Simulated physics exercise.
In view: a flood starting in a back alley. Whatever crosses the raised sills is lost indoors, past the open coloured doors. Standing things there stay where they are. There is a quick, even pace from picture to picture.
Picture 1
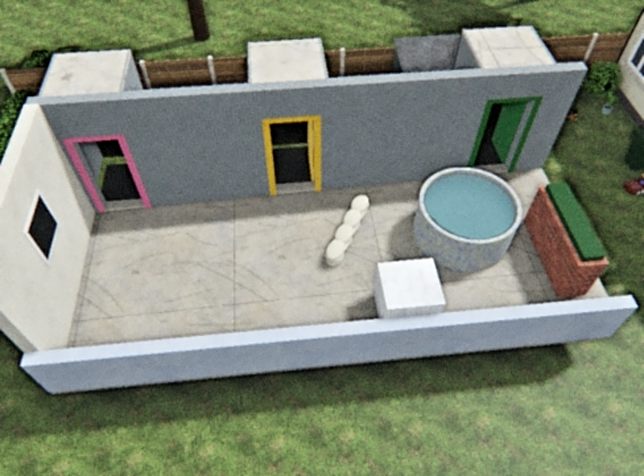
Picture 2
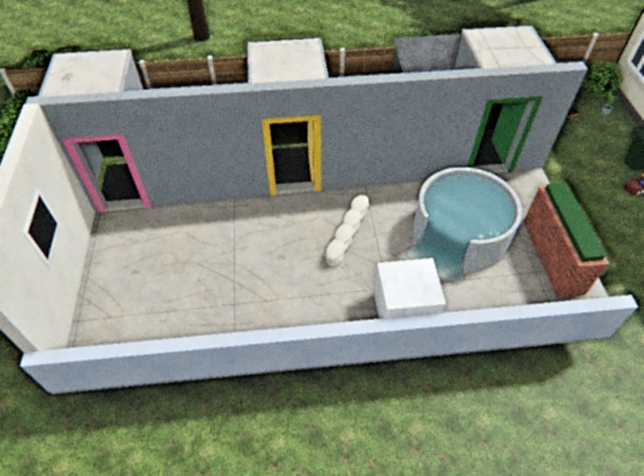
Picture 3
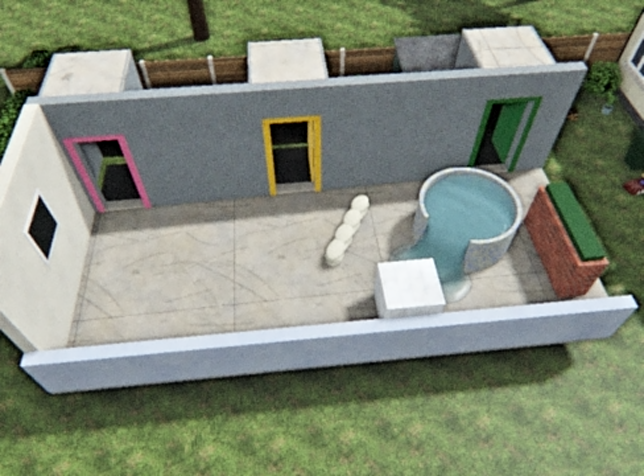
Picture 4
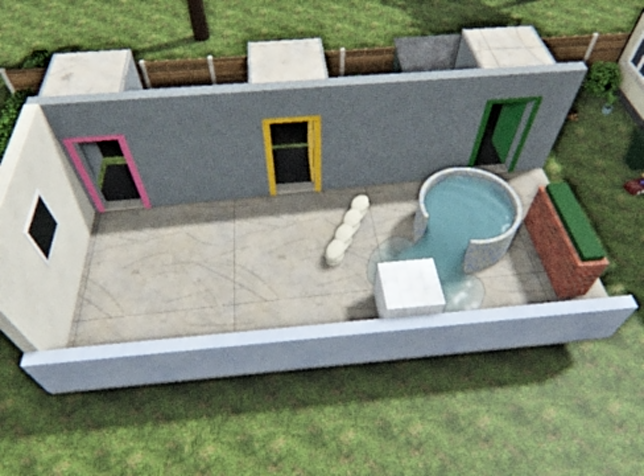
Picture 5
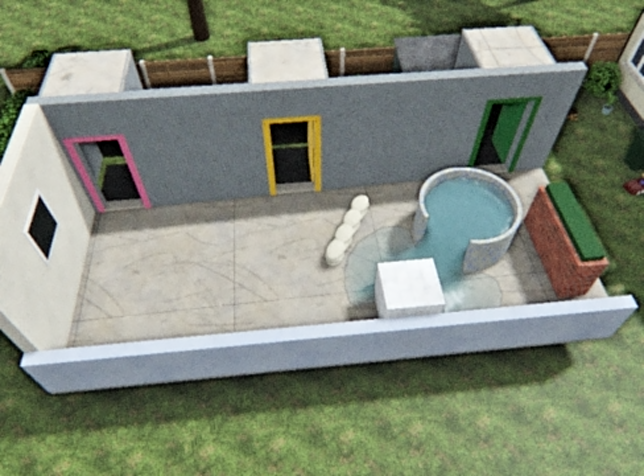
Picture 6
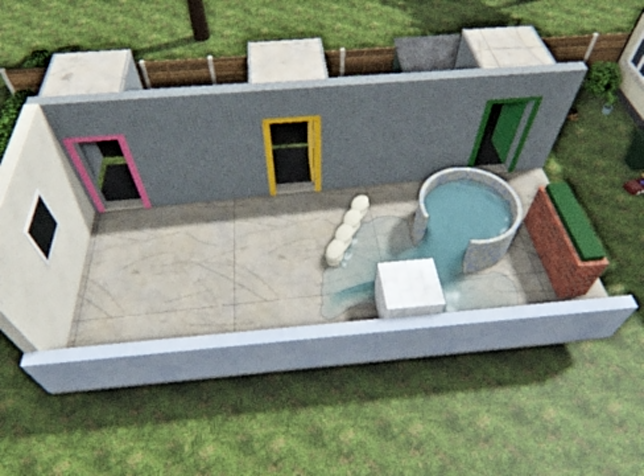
At first, the water in the round tank lies still in a walled alley with pink, yellow and green doorways. Then a gap opens in the tank's front, and water pours out toward the white block, spreading around it and leftward across the paving, reaching the row of pale round objects.
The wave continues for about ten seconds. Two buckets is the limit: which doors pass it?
One by one: The pink door will go over two buckets. The yellow door will keep to two buckets. The green door will go over two buckets.
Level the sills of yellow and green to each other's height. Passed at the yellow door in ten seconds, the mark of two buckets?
My reading: The yellow door remains below the limit.
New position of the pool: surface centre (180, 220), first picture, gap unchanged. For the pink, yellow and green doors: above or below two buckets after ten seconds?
Pink: Exceeds it; yellow: Falls short; green: Falls short.
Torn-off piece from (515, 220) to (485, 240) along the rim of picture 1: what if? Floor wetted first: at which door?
That's the green-painted one.
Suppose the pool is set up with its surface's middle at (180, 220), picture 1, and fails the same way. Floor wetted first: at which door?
Answer: The pink one.
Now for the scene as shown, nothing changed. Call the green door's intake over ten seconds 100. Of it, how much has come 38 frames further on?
It works out at roughly 85 percent of the ten-second total.
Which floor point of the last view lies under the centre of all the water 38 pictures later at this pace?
Roughly (295, 264) in the last picture.
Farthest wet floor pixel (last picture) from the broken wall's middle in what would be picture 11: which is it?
I'd put it around (194, 332).
A moment on, water covers 30 % of the floor; the pink door not reached, the yellow door not reached, the green door not reached.
Next, water covers 60 % of the floor; the pink door not reached, the yellow door not reached, the green door not reached.
Then, water covers 75 % of the floor; the pink door wet at the sill, nothing in, the yellow door not reached, the green door under two buckets in.
Later, water covers 80 % of the floor; the pink door far over two buckets in, the yellow door wet at the sill, nothing in, the green door over two buckets in.
In the end, water covers 85 % of the floor; the pink door far over two buckets in, the yellow door wet at the sill, nothing in, the green door far over two buckets in.
